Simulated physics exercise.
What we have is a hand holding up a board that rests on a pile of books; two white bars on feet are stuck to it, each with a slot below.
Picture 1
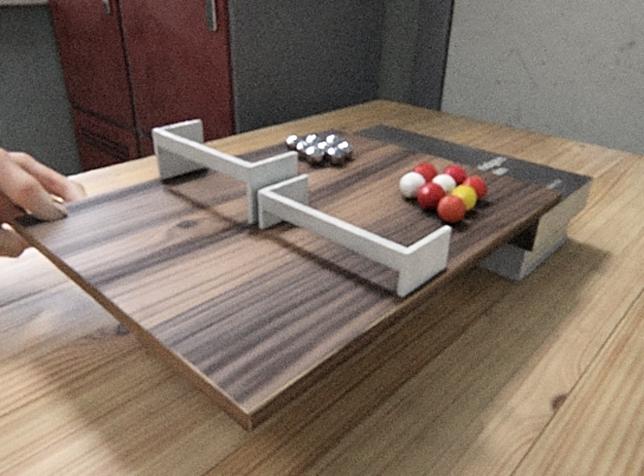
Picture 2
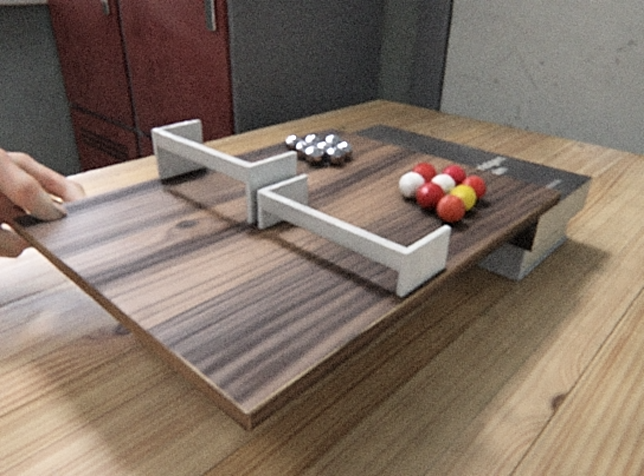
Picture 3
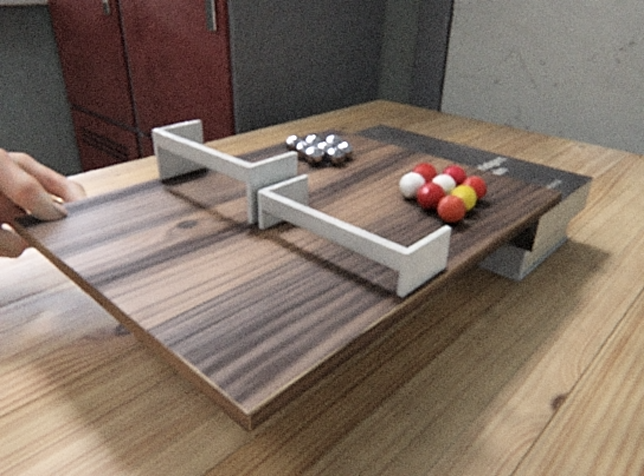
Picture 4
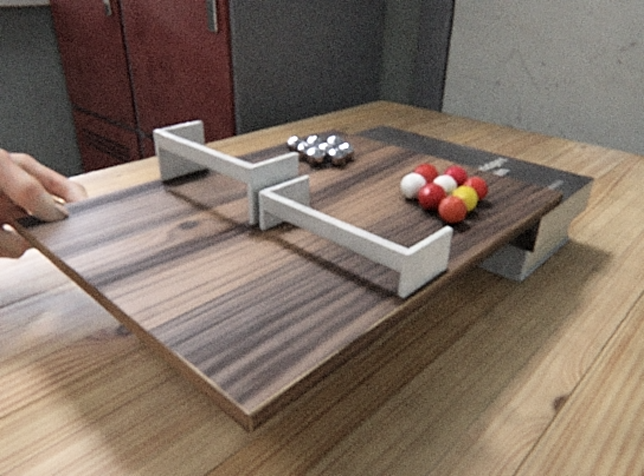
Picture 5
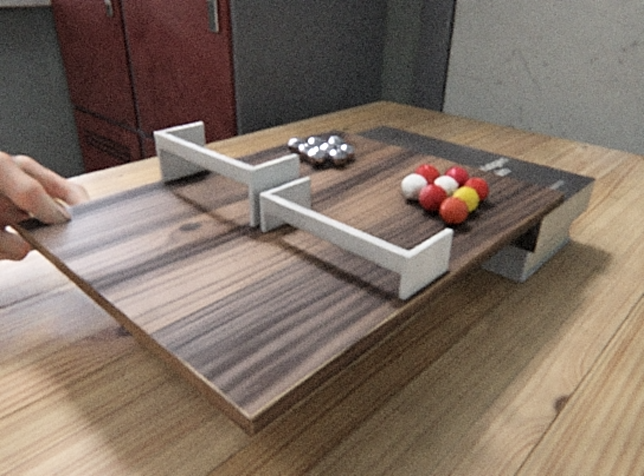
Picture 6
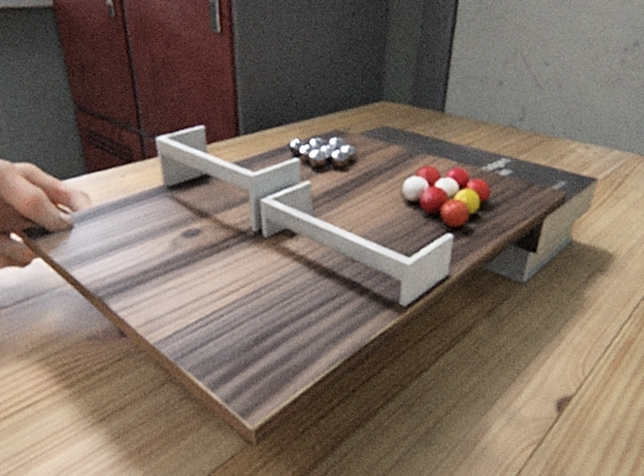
A hand at the left held up one end of a striped wooden board with two white gates, barely lowering it at the end, while the silver balls and the red, white and yellow ones stayed put.
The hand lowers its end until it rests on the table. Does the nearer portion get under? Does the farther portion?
Here the nearer portion cannot fit through, and the farther portion gets through the slot.
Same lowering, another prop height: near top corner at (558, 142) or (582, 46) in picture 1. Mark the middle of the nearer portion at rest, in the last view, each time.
At about (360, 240), and at (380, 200).
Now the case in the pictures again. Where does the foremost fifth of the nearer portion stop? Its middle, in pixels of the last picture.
Around (347, 294).
Then, 0.40 s past the last view, board sloping at 10°; nearer portion on its way down; farther portion on its way down.
Then, 0.76 s past the last view, board resting at 13°; nearer portion has reached its gate; farther portion all past its gate.
Finally, board resting at 13°; nearer portion gathered behind its gate; farther portion all past its gate.
